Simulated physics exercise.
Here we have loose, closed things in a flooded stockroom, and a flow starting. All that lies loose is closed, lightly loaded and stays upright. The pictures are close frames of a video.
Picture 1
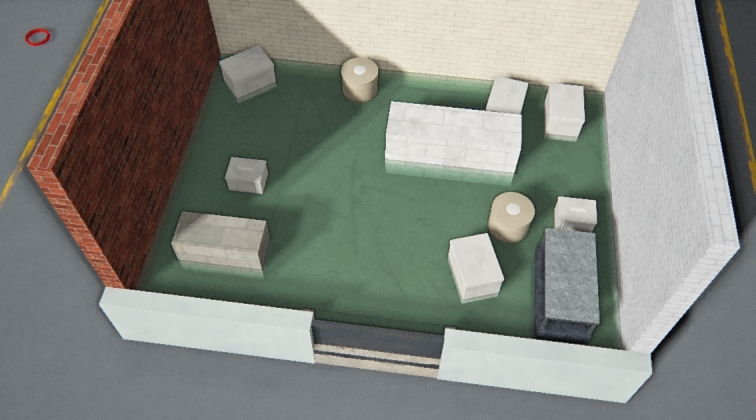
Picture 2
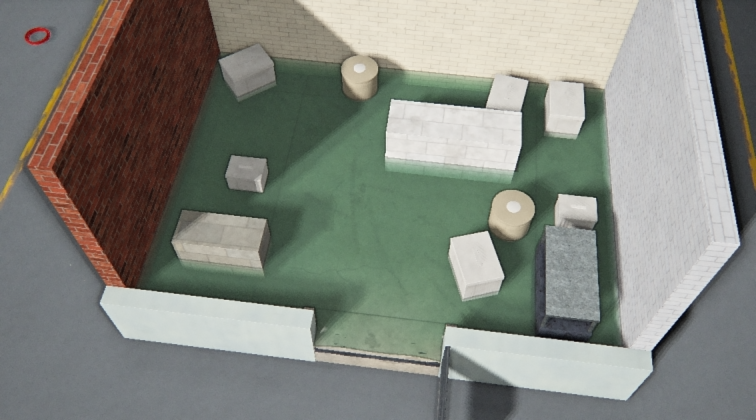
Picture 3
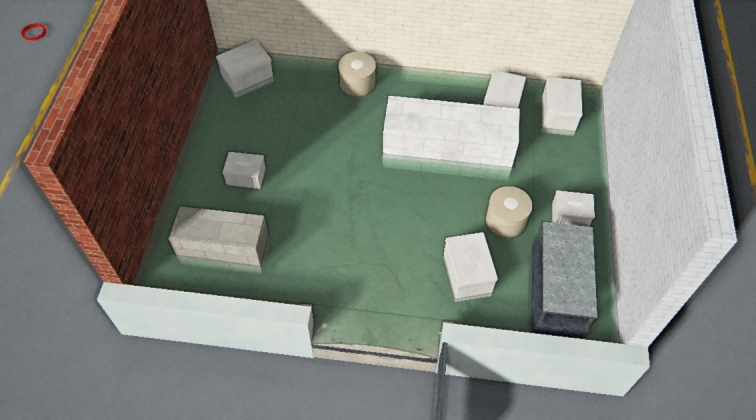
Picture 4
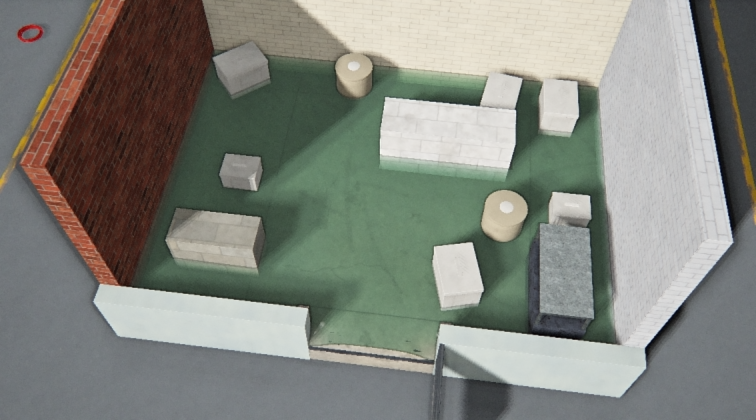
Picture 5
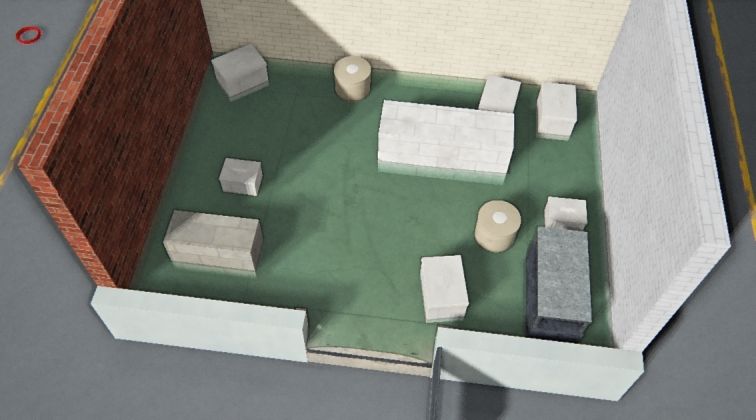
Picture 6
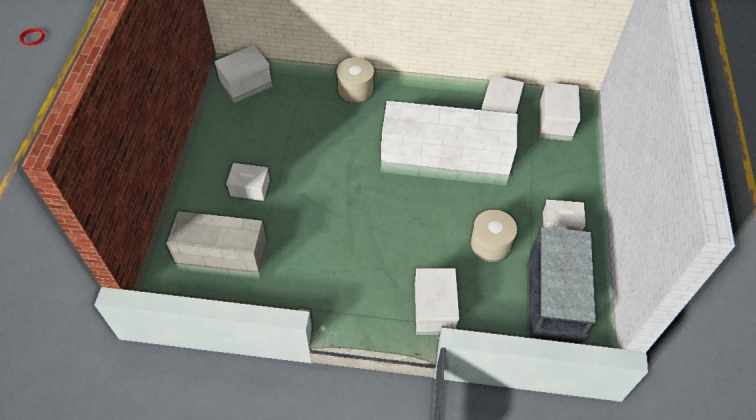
A front gate swings open, then a pale box drifts left and a round tub follows slightly.
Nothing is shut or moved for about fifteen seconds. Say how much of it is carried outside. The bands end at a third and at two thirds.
It is one to two thirds.
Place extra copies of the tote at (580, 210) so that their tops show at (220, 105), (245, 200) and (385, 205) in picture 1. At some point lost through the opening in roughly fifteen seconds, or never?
As listed: No, yes, gone.
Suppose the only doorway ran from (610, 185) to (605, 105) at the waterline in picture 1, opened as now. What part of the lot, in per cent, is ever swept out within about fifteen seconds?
About 80 per cent.
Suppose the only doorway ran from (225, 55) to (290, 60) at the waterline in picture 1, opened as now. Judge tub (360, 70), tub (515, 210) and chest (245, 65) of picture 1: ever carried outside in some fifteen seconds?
In turn: Carried outside, left behind, through.
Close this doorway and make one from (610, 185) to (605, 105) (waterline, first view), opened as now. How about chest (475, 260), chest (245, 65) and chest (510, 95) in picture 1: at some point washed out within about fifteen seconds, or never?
As listed: Out, kept in, yes.
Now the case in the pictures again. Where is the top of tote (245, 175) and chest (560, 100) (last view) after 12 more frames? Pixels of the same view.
Close to (301, 230) and (564, 130).
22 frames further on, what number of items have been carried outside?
The number is 4.
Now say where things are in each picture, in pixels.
A chest at (477, 259) floats; a tub at (513, 209) floats; 0 of 8 have shifted, in the first picture.
A chest at (477, 257), afloat; a tub at (514, 207) floats; 0 of 8 have shifted, in the second picture.
A chest at (471, 258), afloat, close to its start; a tub at (511, 204) floats; 1 of 8 have shifted, in the third picture.
A chest at (459, 268) floats, close to its start; a tub at (506, 208), afloat; 1 of 8 have shifted, in the fourth picture.
A chest at (445, 280), afloat, a stride from its start; a tub at (500, 218), afloat, close to its start; 2 of 8 have shifted, in the fifth picture.
A chest at (437, 293) floats, a stride from its start; a tub at (495, 227) floats, close to its start; 4 of 8 have shifted, in the sixth picture.
A moment on, 1 of 8 are out; 7 afloat.
Next, 2 of 8 are out; 6 afloat.
Later, 4 of 8 are out; 4 afloat.
In the end, 4 of 8 are out; 4 afloat.
